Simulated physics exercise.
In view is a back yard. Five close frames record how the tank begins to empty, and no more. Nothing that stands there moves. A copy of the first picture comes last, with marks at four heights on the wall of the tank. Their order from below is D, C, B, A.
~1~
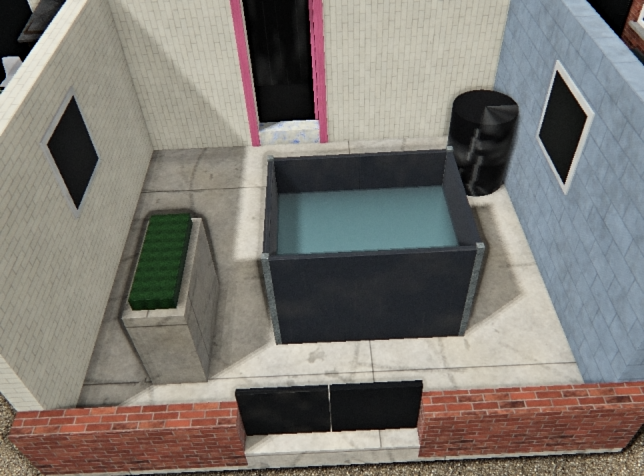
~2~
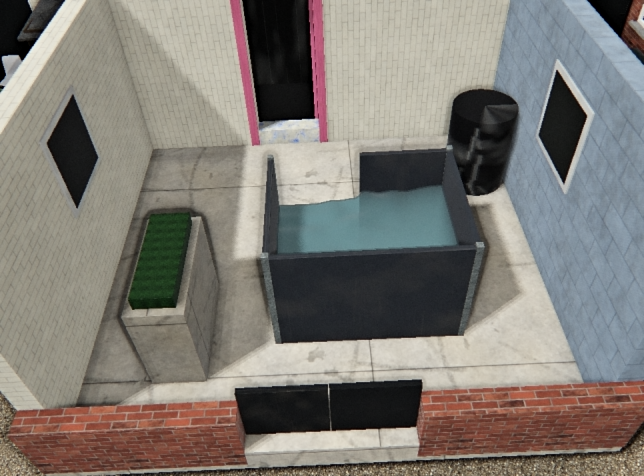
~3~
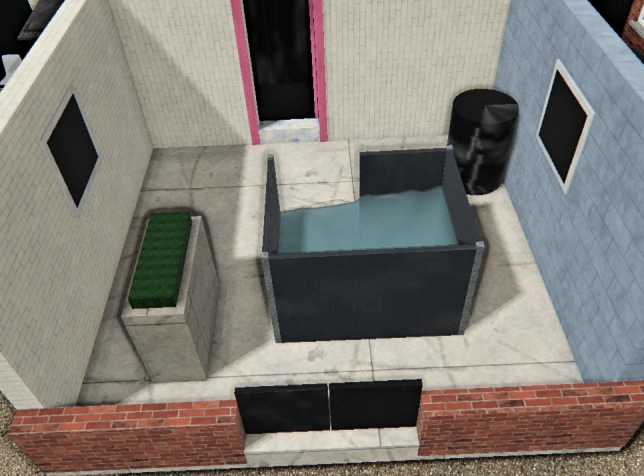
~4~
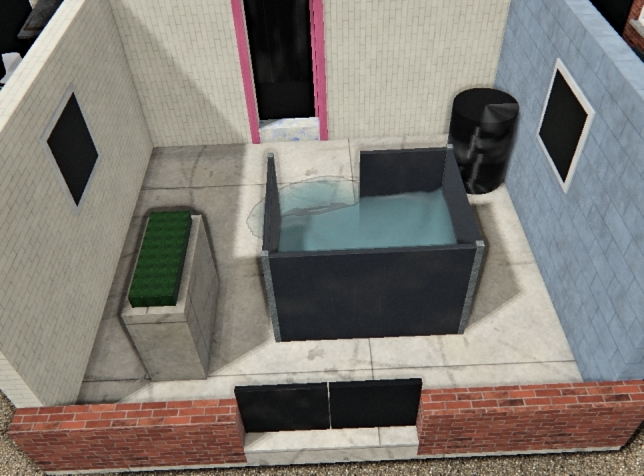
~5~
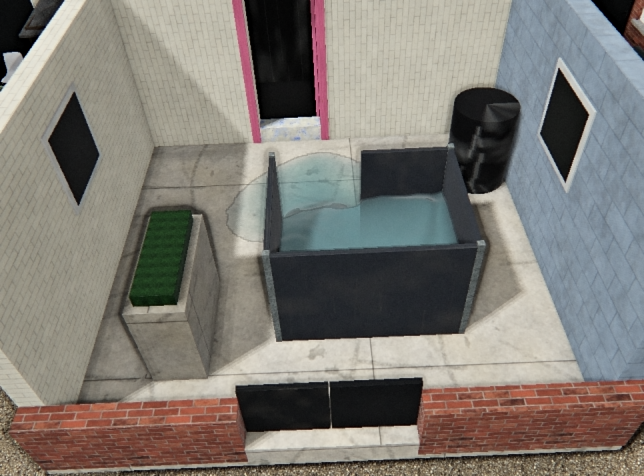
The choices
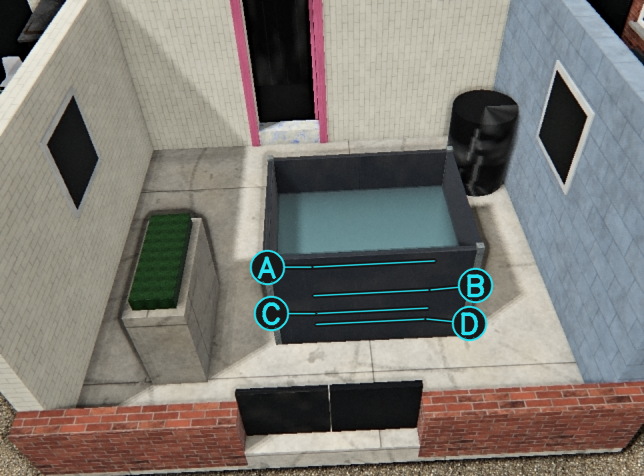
At first, water lies still in a dark, square-sided tank in a walled back yard with a pink doorway behind. Then part of the tank's back wall is gone and the water's surface tilts and ripples, before a clear sheet of water spreads across the paving behind and to the left.
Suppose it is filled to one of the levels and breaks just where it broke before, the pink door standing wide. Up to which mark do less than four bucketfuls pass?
C.
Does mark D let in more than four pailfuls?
No, that is safe.
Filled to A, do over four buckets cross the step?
Yes.
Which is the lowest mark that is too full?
B.
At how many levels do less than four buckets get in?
Two of the four.
On the marked copy, A at (373, 264); B at (372, 292); C at (371, 310); D at (371, 321); from the bottom up D, C, B, A.
With A, dozens of bucketfuls pour in.
With B, about 10 bucketfuls get in.
With C, a splash gets over, under a bucket.
With D, nothing gets over.
